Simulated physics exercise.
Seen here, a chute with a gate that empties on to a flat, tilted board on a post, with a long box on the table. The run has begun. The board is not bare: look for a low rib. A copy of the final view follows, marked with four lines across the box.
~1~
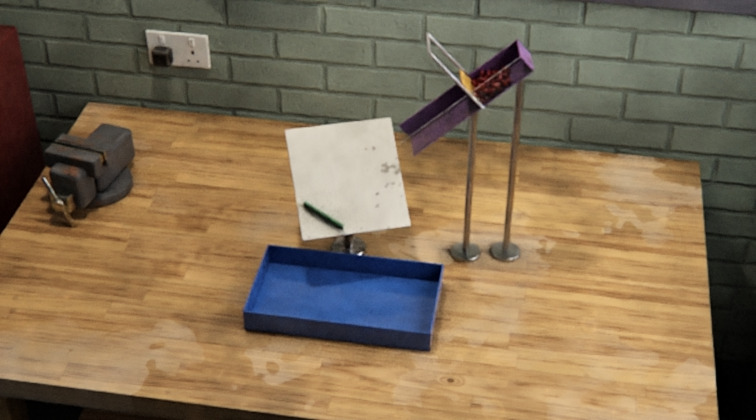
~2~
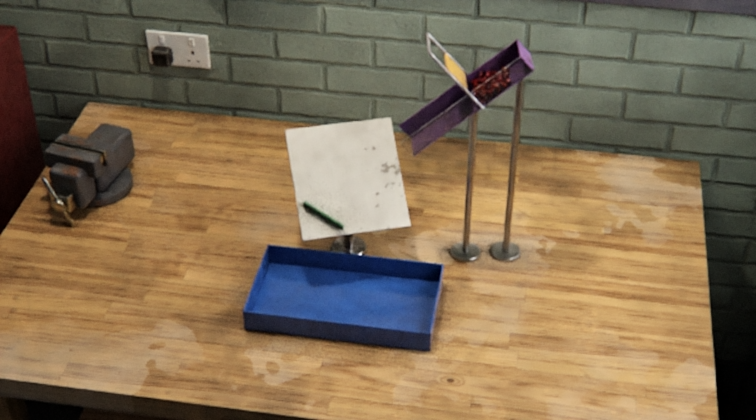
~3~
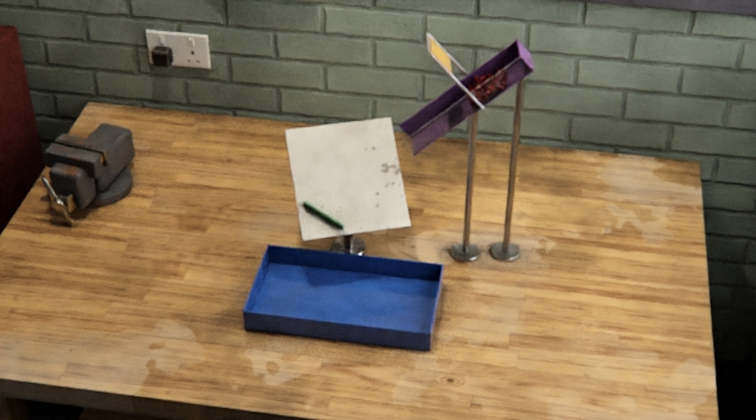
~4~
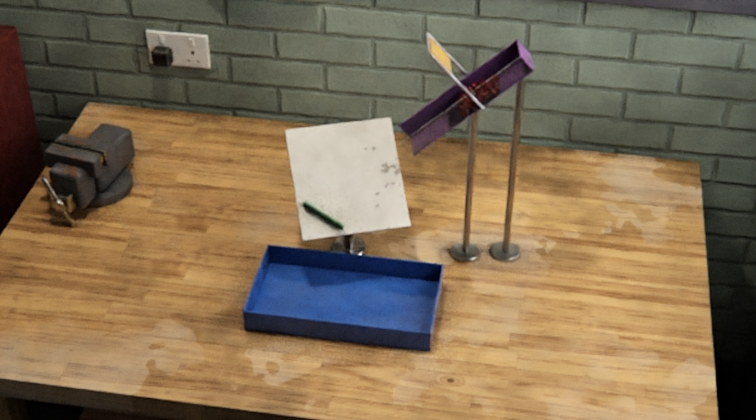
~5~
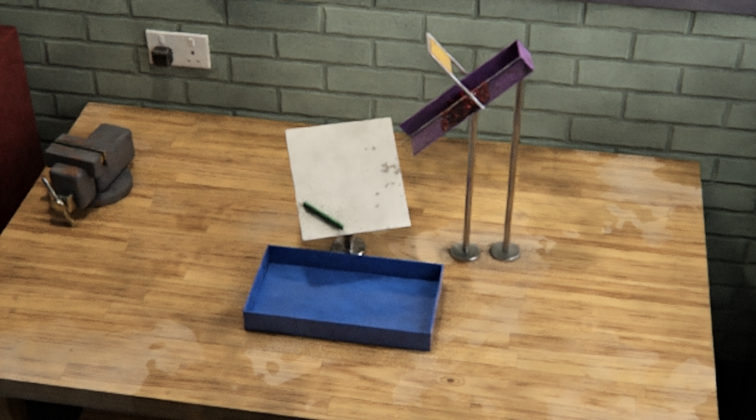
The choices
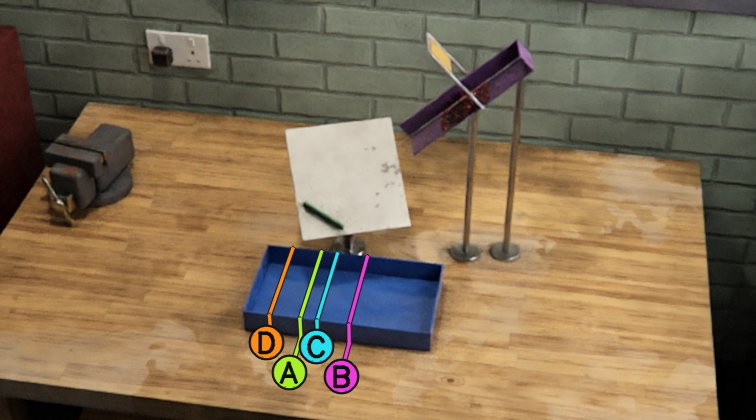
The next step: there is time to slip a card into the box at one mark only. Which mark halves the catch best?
Line B does it best.
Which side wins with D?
More lands on the right.
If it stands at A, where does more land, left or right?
The right side.
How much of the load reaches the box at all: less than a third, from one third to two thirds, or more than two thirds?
About that: More than two thirds.
On the marked copy, line A crosses the front rim at (300, 318); line B crosses the front rim at (349, 323); line C crosses the front rim at (317, 320); line D crosses the front rim at (269, 314).
With A, of what is caught, none on the left of the divider, all on the right.
With B, of what is caught, about two thirds on the left of the divider, about a third on the right.
With C, of what is caught, a stray few on the left of the divider, nearly all on the right.
With D, of what is caught, none on the left of the divider, all on the right.
